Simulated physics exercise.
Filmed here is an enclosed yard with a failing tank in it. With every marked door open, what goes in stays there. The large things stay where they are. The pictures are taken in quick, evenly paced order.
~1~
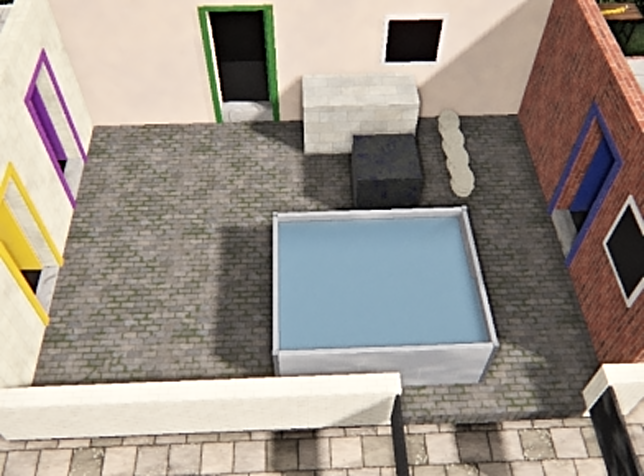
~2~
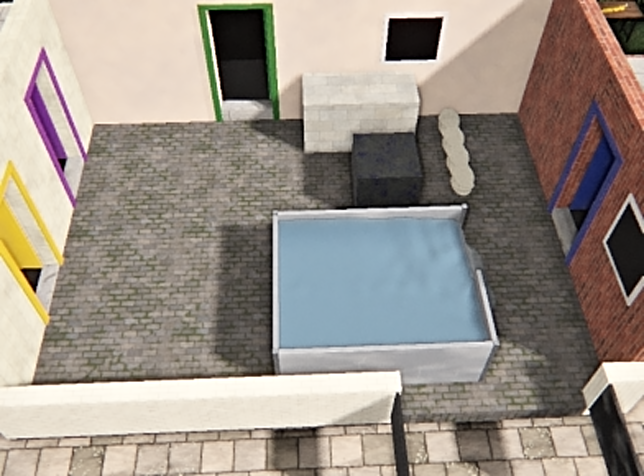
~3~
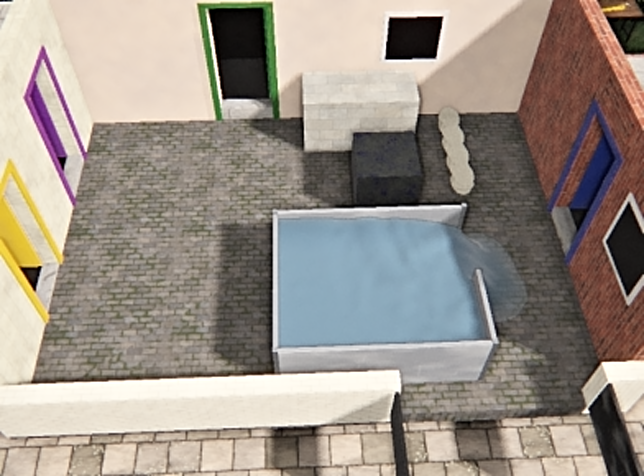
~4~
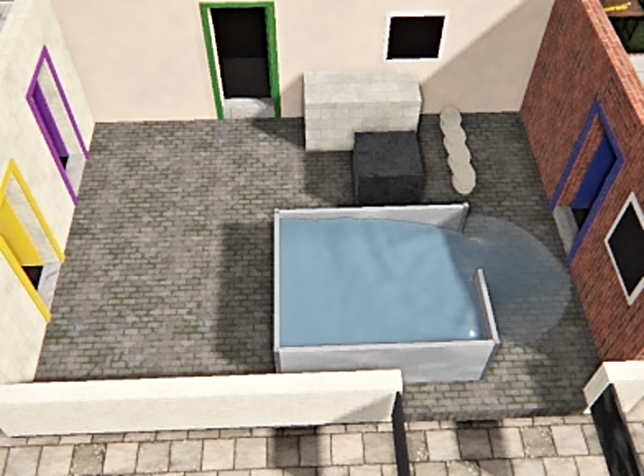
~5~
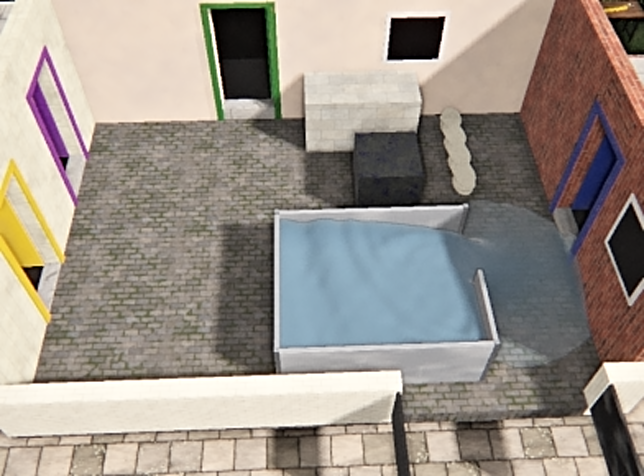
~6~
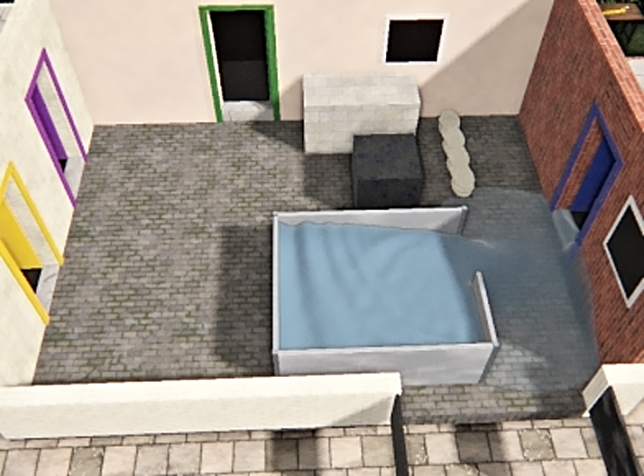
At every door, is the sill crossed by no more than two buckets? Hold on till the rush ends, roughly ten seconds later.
The purple door: Yes, it stays at two or less. The blue door: No, more than that crosses. The green door: Yes, it stays at two or less. The yellow door: Yes, it stays at two or less.
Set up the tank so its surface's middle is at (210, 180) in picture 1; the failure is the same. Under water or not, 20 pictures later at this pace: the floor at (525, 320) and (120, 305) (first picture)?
In order: Reached by the flood and not reached.
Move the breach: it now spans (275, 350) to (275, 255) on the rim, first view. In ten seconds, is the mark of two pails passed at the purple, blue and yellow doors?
I reckon the purple door gets too much, the blue door keeps within bounds too, and the yellow door gets too much.
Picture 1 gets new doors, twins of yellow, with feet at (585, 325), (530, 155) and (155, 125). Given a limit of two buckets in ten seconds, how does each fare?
Well, the first breaks the limit, the next breaks the limit, and the last remains within bounds.
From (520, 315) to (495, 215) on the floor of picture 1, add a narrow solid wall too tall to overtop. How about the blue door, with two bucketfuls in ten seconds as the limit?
The blue door falls short.
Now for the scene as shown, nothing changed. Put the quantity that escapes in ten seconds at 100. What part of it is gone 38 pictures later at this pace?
About 70 %.
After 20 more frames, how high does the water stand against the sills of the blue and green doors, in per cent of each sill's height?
In order: Roughly 200 and 0 in a hundred.
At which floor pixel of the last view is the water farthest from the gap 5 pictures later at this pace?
Front's tip: Near (518, 119).
A moment on, water covers 20 % of the floor; the purple door not reached, the blue door far over two buckets in, the green door not reached, the yellow door not reached.
Next, water covers 25 % of the floor; the purple door not reached, the blue door far over two buckets in, the green door not reached, the yellow door not reached.
Then, water covers 35 % of the floor; the purple door not reached, the blue door far over two buckets in, the green door not reached, the yellow door not reached.
Later, water covers 40 % of the floor; the purple door not reached, the blue door far over two buckets in, the green door not reached, the yellow door not reached.
In the end, water covers 75 % of the floor; the purple door wet at the sill, nothing in, the blue door far over two buckets in, the green door not reached, the yellow door wet at the sill, nothing in.
